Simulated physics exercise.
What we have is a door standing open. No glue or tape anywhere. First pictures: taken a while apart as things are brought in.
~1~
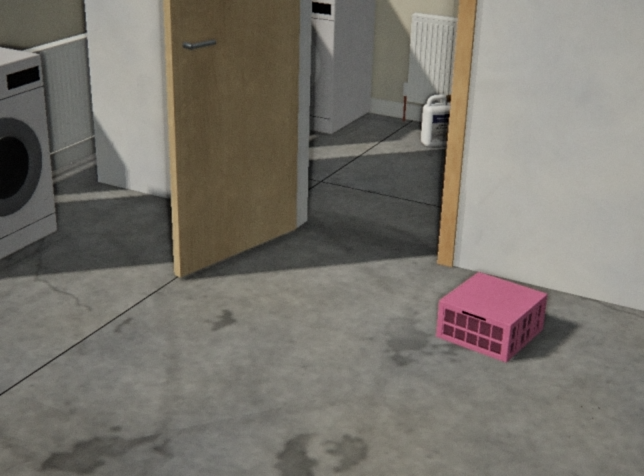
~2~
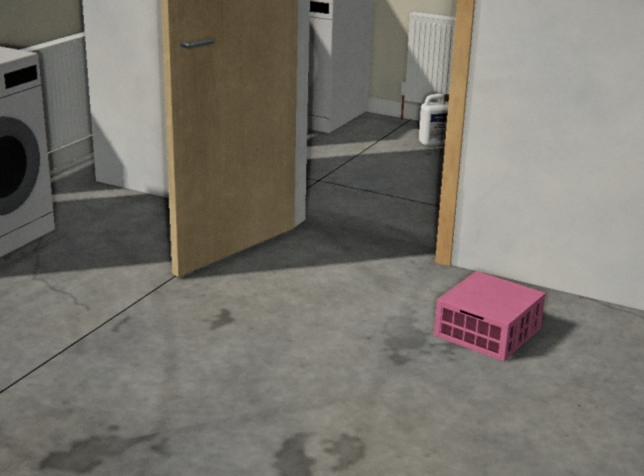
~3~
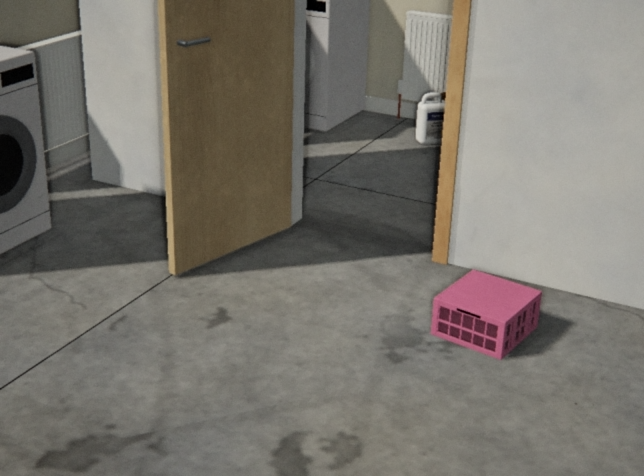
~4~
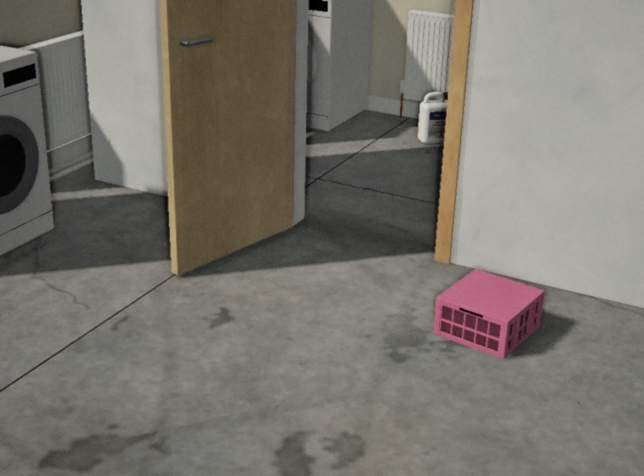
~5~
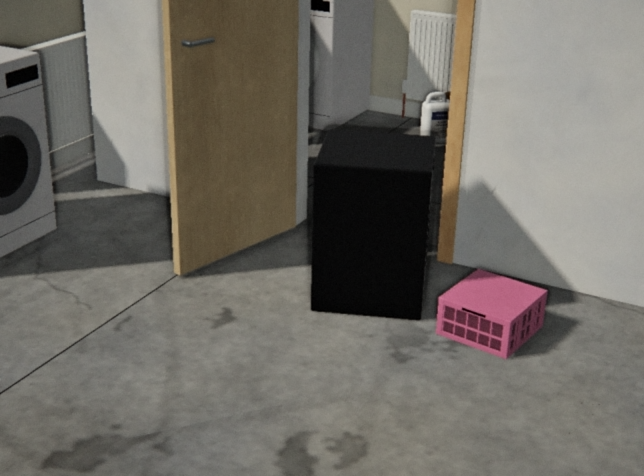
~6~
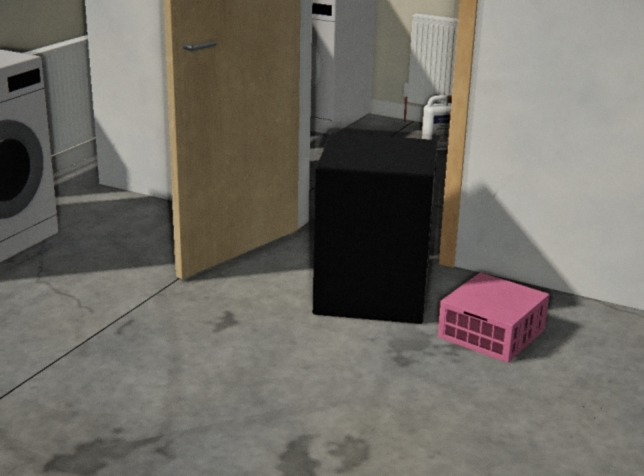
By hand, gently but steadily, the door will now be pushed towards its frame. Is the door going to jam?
Watch it - the door won't go any further partway along.
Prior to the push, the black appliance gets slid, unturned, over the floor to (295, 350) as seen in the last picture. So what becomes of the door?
The door goes all the way after that.
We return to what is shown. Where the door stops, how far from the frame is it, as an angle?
Open angle: About 55°.
Then, 0.40 s on from there, door at 93°.
Then, 0.60 s on from there, door at 80°.
Then, 0.80 s on from there, door at 65°.
Then, 1.00 s on from there, door at 54°; black appliance shifted a little near (379, 226).
In the end, door at 54°; both unmoved. At the end, from the last picture's camera, black appliance near (381, 226).
